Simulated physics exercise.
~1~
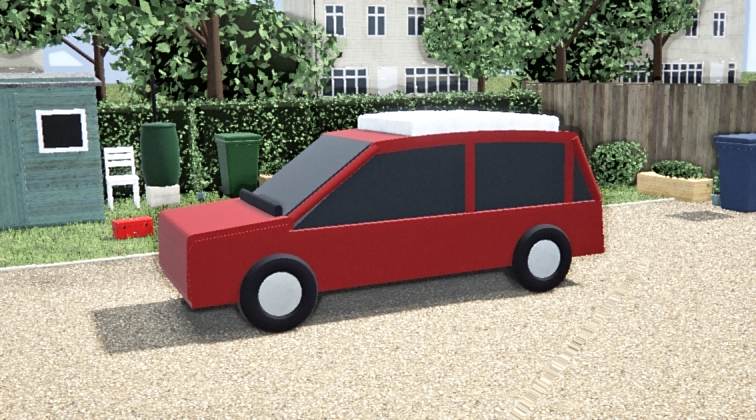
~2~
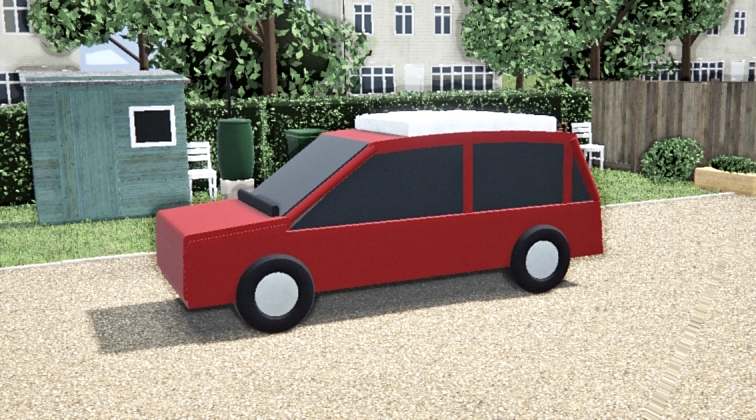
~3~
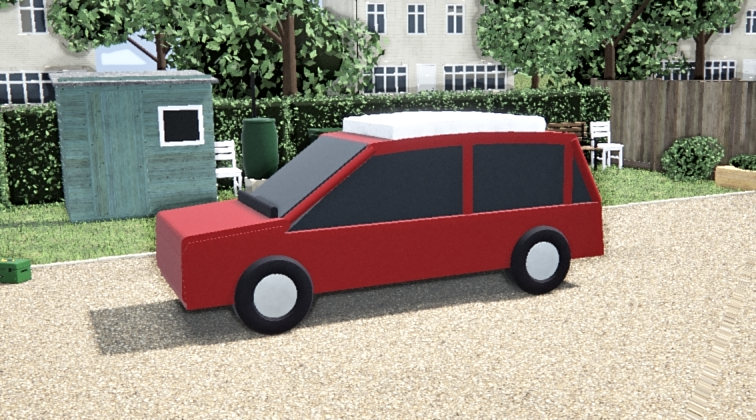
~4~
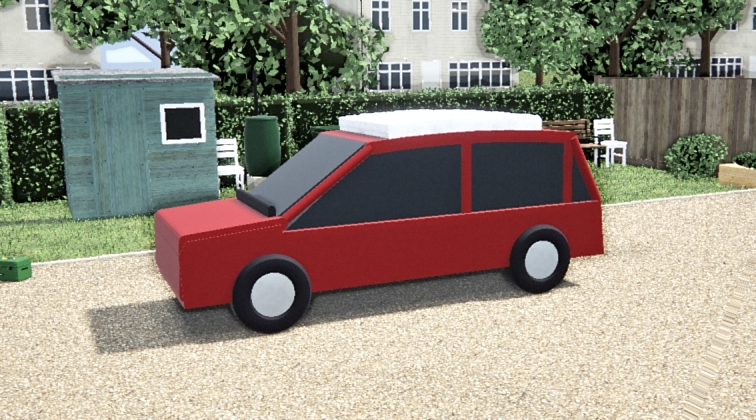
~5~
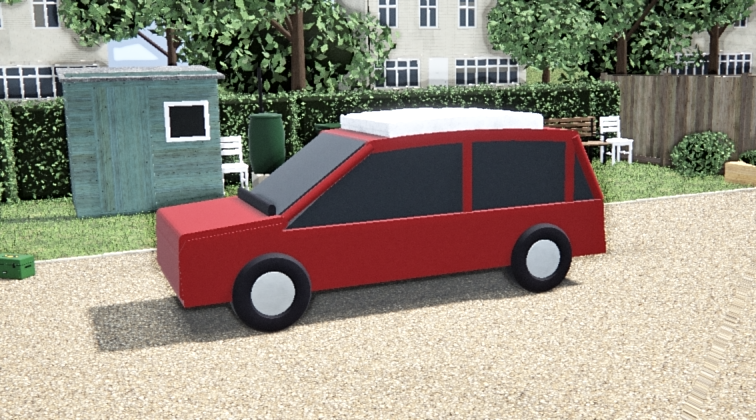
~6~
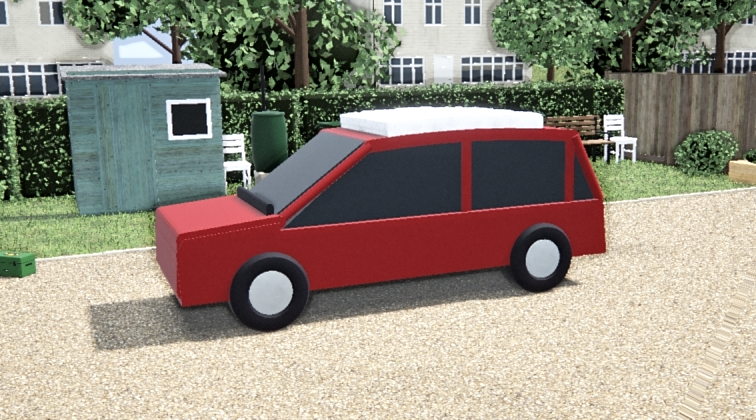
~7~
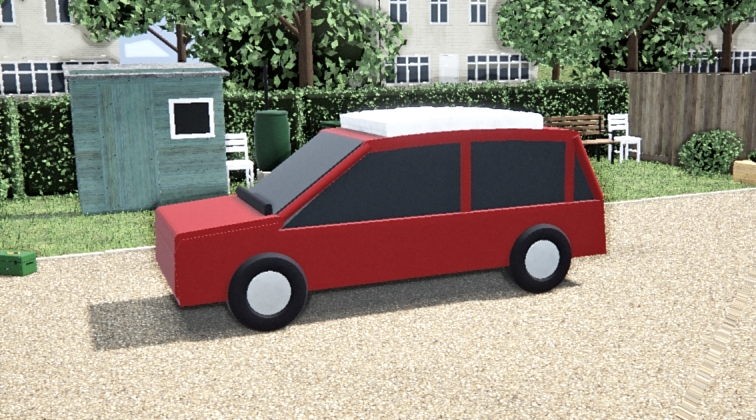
A red car with a thick slab of white snow on its roof drove left along a gravel road, past a hedge, a fence and a blue-green shed, then braked to a halt, with all the snow still on the roof.
